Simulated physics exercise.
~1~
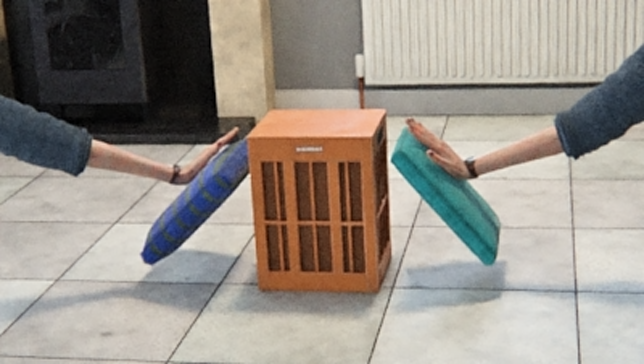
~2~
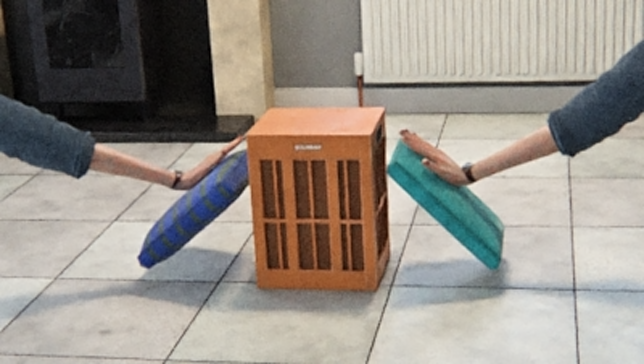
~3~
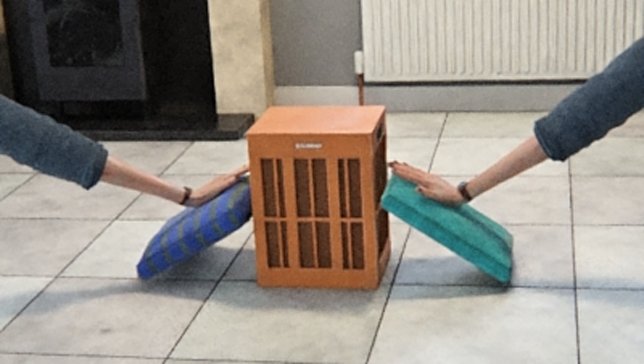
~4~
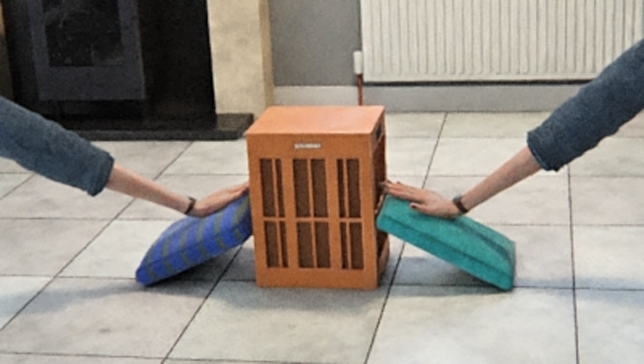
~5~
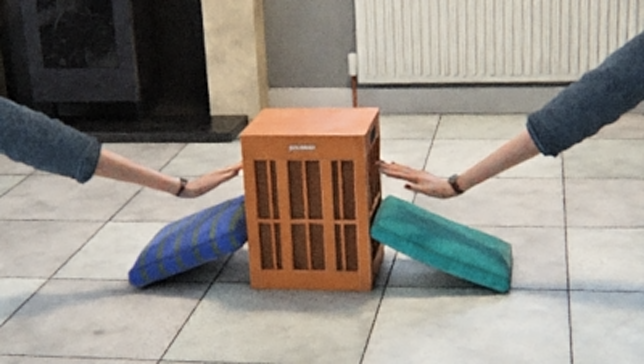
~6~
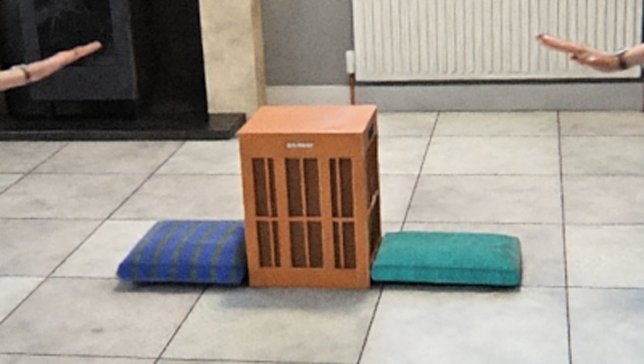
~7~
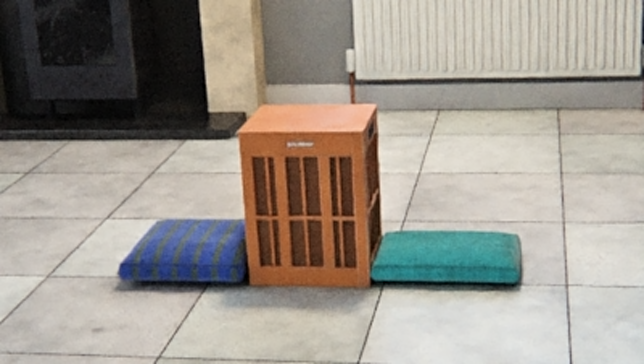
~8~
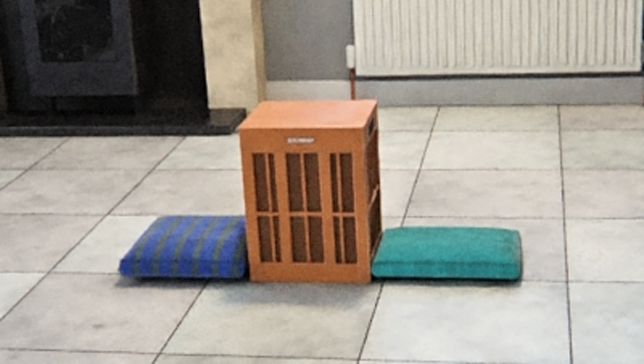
A blue cushion with darker stripes leans against the left side of an orange slatted crate, and a turquoise pillow leans on its right, seen from the front and slightly above on a pale tiled floor. A white radiator and a dark fireplace stand behind. Two arms in grey-blue sleeves reach in from either side, hands resting on the cushions as both tilt lower. The hands let go and draw away outward, leaving the frame of view. Both cushions slip down and end flat on the tiles, on either side of the upright crate.
